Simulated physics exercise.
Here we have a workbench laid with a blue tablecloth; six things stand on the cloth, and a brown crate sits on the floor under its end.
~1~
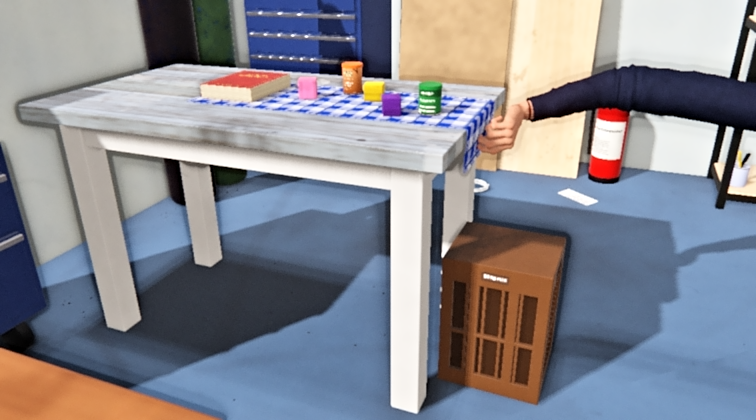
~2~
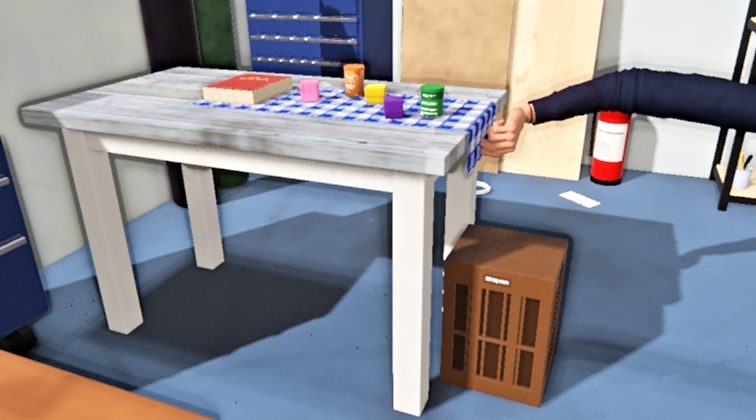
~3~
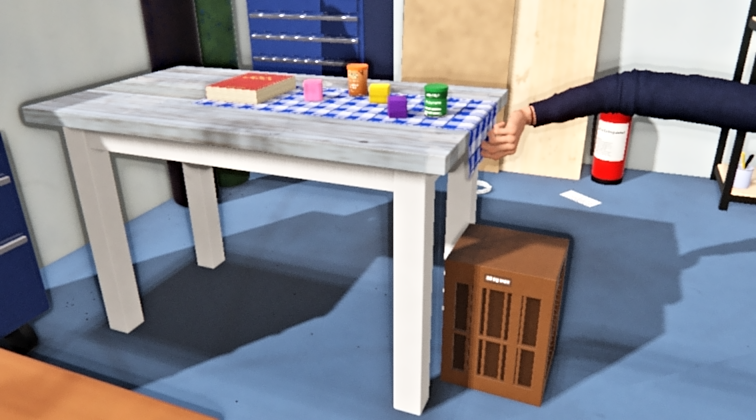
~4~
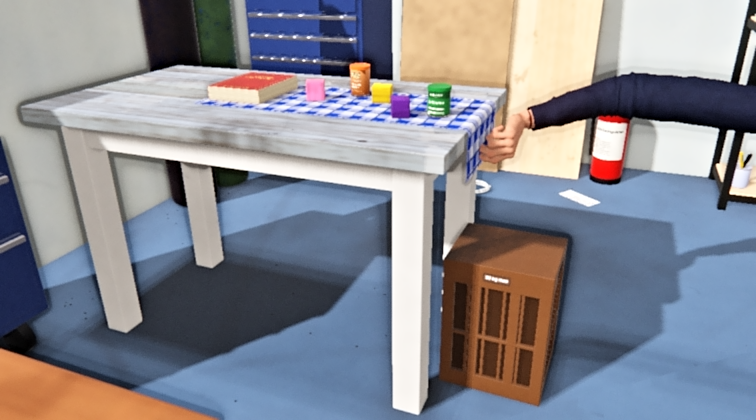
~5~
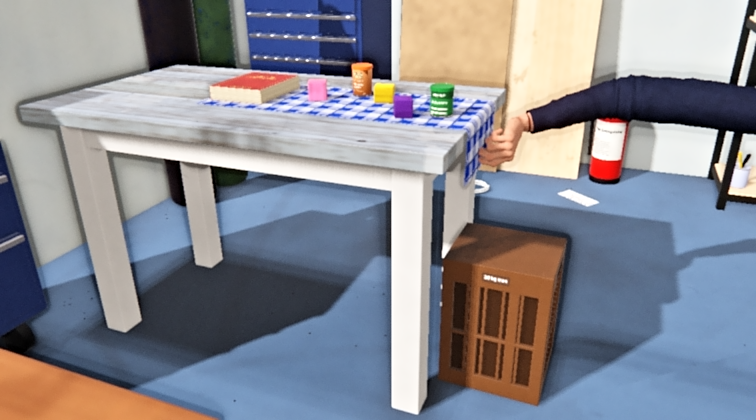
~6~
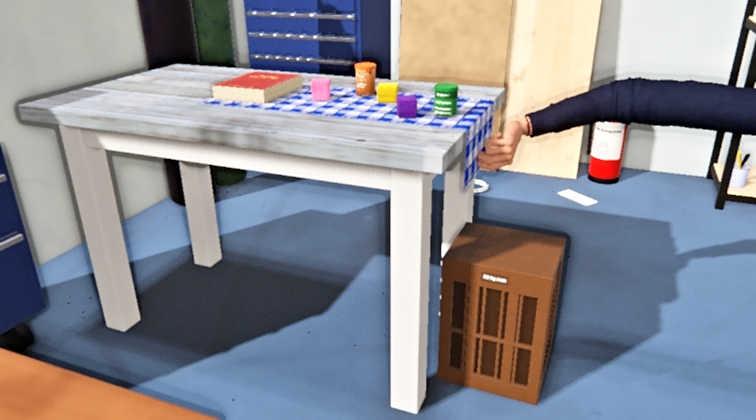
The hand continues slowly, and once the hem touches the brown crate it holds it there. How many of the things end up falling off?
In all, two slip off.
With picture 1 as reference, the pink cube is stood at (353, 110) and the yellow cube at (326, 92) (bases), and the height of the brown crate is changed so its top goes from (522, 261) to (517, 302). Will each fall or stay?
In the end the pink cube is no longer on top and the yellow cube is still on top.
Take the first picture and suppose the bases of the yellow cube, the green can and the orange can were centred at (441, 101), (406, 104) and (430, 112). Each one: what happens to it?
In the end the yellow cube gets dislodged, while the green can gets dislodged and the orange can gets dislodged.
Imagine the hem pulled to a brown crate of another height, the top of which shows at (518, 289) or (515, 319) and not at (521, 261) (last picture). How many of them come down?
That would make 3 and 4.
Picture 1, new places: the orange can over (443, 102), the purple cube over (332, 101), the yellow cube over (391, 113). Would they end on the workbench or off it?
Result - orange can down, purple cube still up, yellow cube down.
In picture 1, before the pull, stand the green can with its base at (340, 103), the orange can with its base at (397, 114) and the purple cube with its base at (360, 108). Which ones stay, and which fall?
Green can: Still on; orange can: Off; purple cube: Still on.
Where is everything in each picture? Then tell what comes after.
In the first picture, hem (464, 174); green can (431, 84); purple cube (391, 96); yellow cube (374, 84); orange can (352, 64); pink cube (307, 79); top of the crate (522, 261).
In the second picture, hem (466, 177); green can (433, 86).
In the third picture, hem (469, 179); purple cube (397, 98).
In the fourth picture, hem (465, 183); yellow cube (382, 85); top of the crate (523, 262).
In the fifth picture, hem (464, 187); orange can (362, 65).
In the sixth picture, hem (463, 190); green can (446, 85); purple cube (407, 97); yellow cube (388, 85); orange can (365, 65); pink cube (321, 80).
Soon after, hem near (478, 193); all still up.
Then, hem near (477, 227); green can gone.
Further on, hem on the crate; green can and purple cube gone.
At rest, hem on the crate; green can and purple cube gone. It carries off two.
